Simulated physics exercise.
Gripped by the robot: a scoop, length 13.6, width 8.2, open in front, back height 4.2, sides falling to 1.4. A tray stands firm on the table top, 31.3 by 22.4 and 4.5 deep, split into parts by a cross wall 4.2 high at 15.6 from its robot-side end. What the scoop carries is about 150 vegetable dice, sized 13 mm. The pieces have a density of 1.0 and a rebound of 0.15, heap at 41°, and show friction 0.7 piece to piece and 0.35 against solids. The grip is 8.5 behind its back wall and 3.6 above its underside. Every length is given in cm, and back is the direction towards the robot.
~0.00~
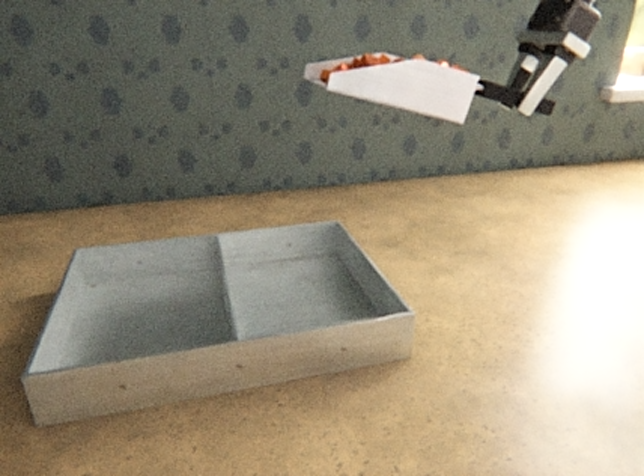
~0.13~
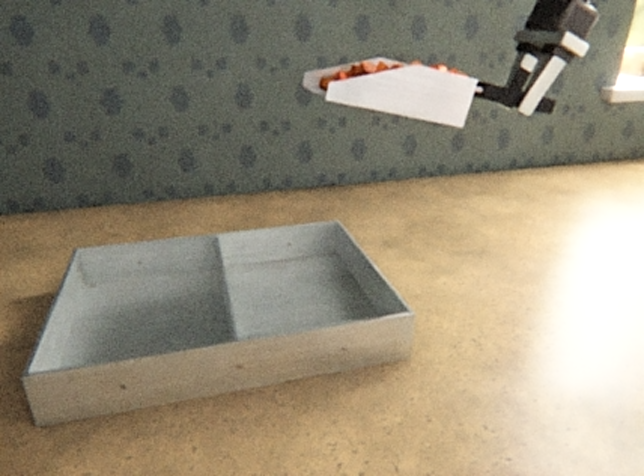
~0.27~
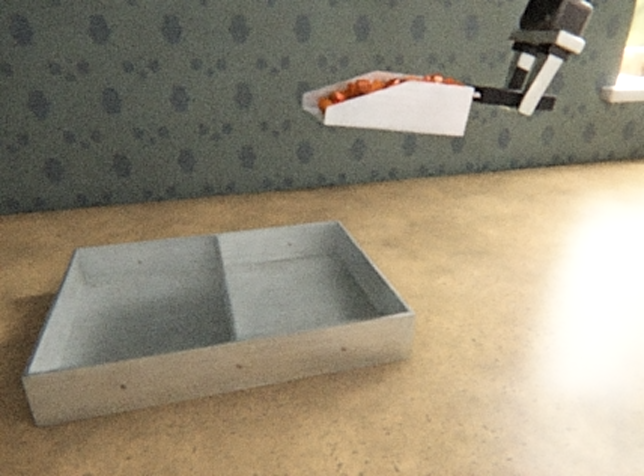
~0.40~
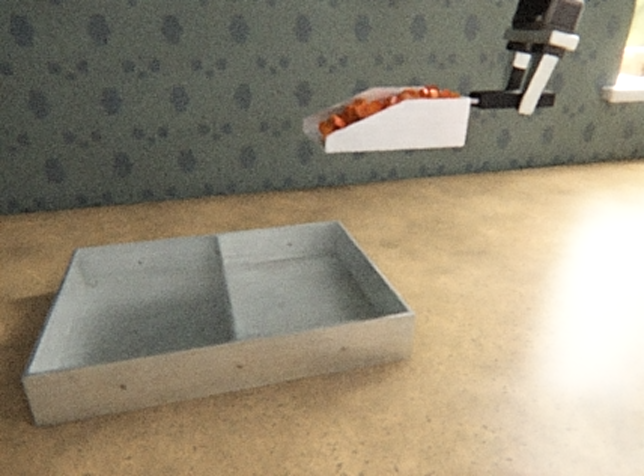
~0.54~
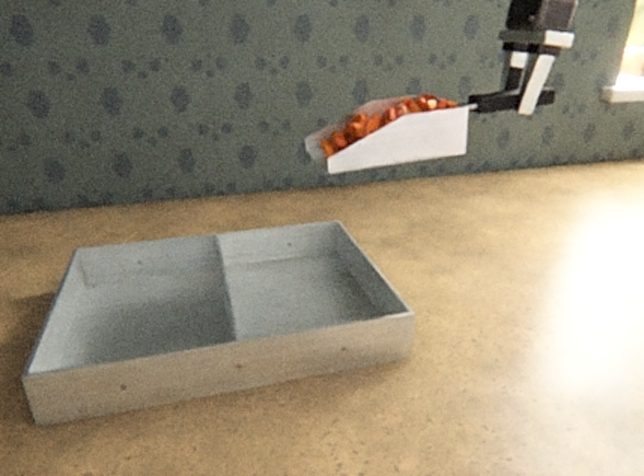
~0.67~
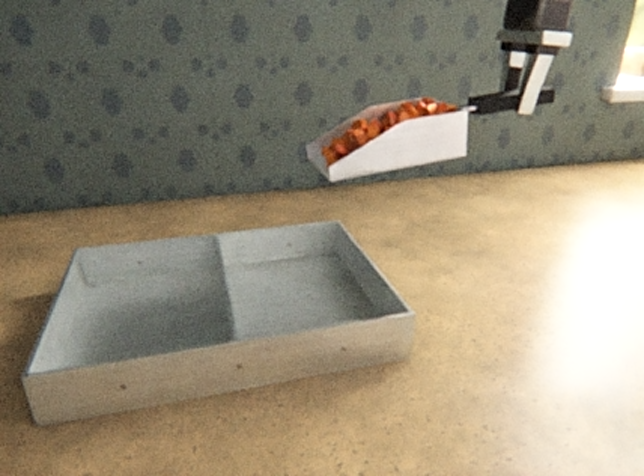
At the start, a robot gripper holds a white scoop of orange-red vegetable dice, tilted slightly backward, above and behind a divided gray tray on a table. The gripper lowers the scoop somewhat while levelling it, then tips it slightly forward, its open front dipping left, with the dice still inside.
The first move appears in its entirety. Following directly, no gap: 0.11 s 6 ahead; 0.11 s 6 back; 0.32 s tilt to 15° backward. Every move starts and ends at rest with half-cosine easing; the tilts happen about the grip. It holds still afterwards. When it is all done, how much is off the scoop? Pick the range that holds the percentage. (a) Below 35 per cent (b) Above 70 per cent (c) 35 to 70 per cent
b.
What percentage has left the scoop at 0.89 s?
About 90 per cent so far.
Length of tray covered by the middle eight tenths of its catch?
It spans some 16 centimetres.
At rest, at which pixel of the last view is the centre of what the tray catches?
Estimated centre at around (181, 317).
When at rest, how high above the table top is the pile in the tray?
Some 3.5 cm.
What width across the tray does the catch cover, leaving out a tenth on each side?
Cut off a tenth at each edge and the band is close to 12 cm wide.
After 0.89 s, tilted 6° forward, highest piece 19 above the table; 17 on the scoop, 134 in flight or on a rim.
After 1.10 s, tilted 10° backward, highest piece 23 above the table; 91 in the far-side part, 54 in the robot-side part, 6 on the scoop.
After 1.41 s, tilted 15° backward, highest piece 25 above the table; 91 in the far-side part, 54 in the robot-side part, 6 on the scoop.
After 2.46 s, tilted 15° backward, highest piece 25 above the table; 91 in the far-side part, 54 in the robot-side part, 6 on the scoop.
At rest, 91 in the far-side part, 54 in the robot-side part, 6 on the scoop. That is 96 % off the scoop.
